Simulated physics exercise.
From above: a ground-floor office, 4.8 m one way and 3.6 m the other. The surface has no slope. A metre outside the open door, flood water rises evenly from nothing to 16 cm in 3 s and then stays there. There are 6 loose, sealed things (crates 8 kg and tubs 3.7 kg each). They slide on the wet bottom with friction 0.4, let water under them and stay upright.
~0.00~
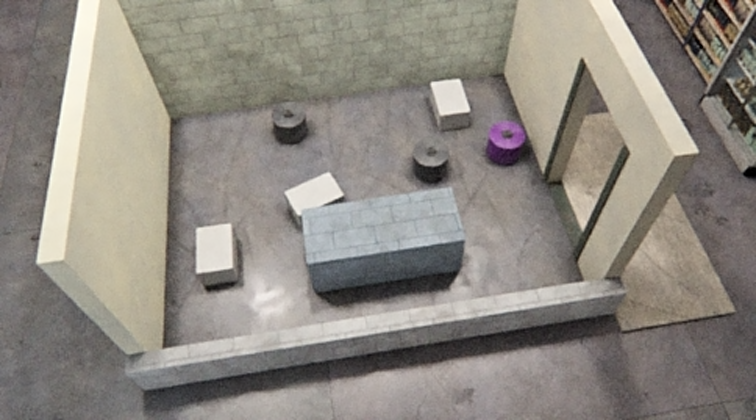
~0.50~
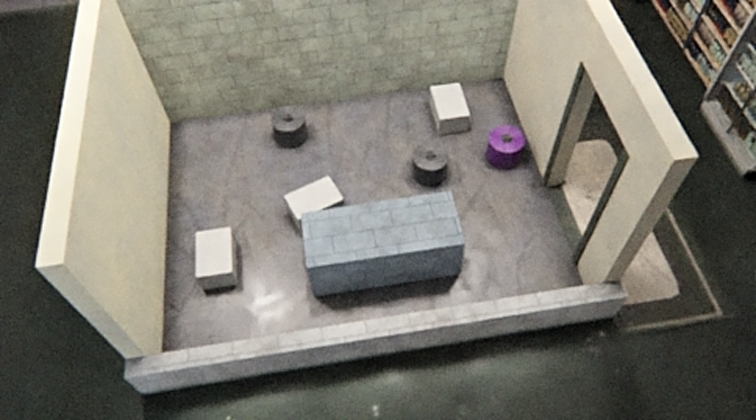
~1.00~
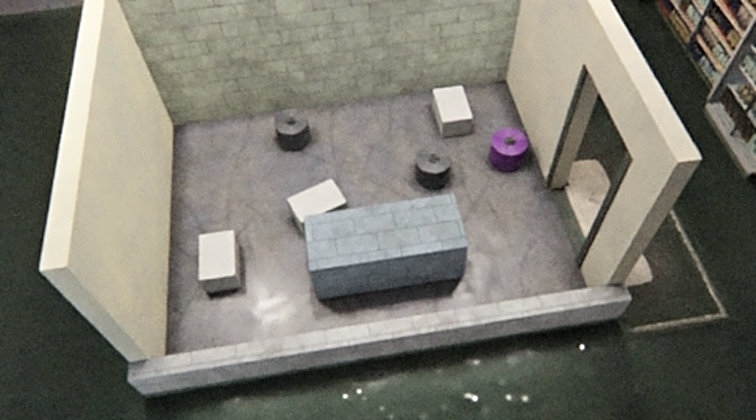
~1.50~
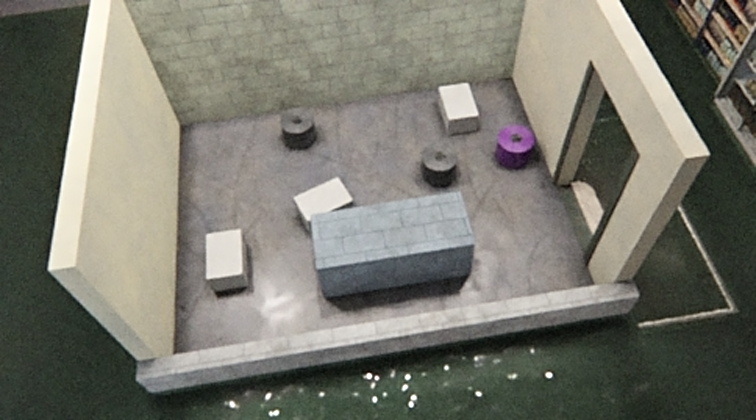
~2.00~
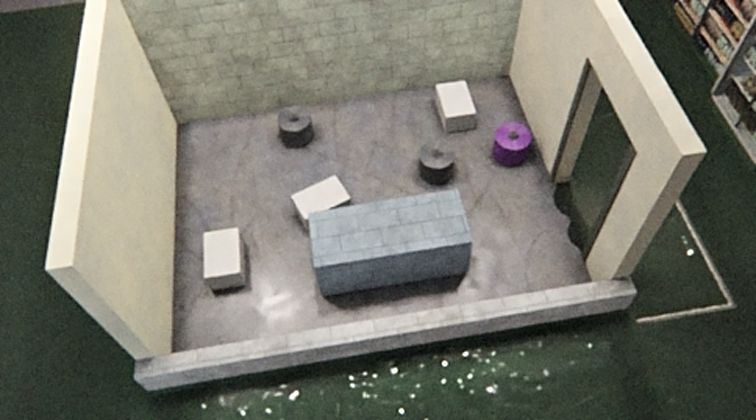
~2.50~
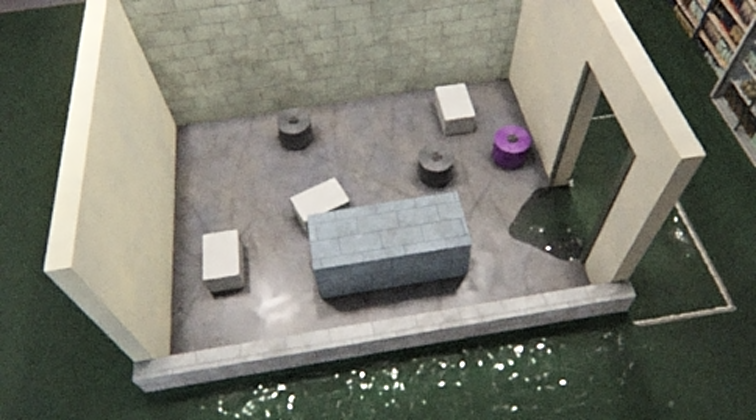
At the start, pale crates, dark tubs and a purple tub sit on the dry floor of a walled room seen from above. Dark green water spreads around the outside, covering the pale ground by the right-hand doorway, then enters and forms a small patch inside, while the crates and tubs stay put.
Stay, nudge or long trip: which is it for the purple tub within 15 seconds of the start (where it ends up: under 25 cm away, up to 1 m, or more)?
The purple tub slides a little.
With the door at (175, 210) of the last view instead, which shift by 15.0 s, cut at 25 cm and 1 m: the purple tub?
In that case the purple tub ends far away.
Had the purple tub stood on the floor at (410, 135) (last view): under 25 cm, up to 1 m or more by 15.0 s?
It ends far away.
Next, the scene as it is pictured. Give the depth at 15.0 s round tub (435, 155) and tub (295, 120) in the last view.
Roughly 6 and 7 cm.
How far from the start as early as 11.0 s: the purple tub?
Roughly 0 cm by then.
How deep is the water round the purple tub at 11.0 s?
About 3 cm.
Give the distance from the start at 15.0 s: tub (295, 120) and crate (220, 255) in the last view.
In turn: 150 cm, 80 cm.
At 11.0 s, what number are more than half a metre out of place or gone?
I count 2.
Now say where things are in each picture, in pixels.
The first picture shows the purple tub at (507, 135), on the bottom; 0.0 m2 under water; 0 of 6 have shifted.
The second picture shows the purple tub at (507, 139) rests on the ground; 0.0 m2 under water; 0 of 6 have shifted.
The third picture shows the purple tub at (510, 141), on the bottom; 0.0 m2 under water; 0 of 6 have shifted.
The fourth picture shows the purple tub at (516, 138) rests on the ground; 0.0 m2 under water; 0 of 6 have shifted.
The fifth picture shows the purple tub at (513, 136), on the bottom; 0.0 m2 under water; 0 of 6 have shifted.
The sixth picture shows the purple tub at (513, 139) rests on the ground; water covers 0.4 m2; 0 of 6 have shifted.
After 3.5 s the purple tub is near (513, 139), 0.0 m from its start, aground; 0 afloat.
After 6.8 s the purple tub is near (513, 139), 0.0 m from its start, aground; 1 afloat.
After 11.0 s the purple tub is near (511, 139), 0.0 m from its start, afloat; 6 afloat.
After 15.0 s the purple tub is near (474, 120), 0.6 m from its start, afloat; 6 afloat.
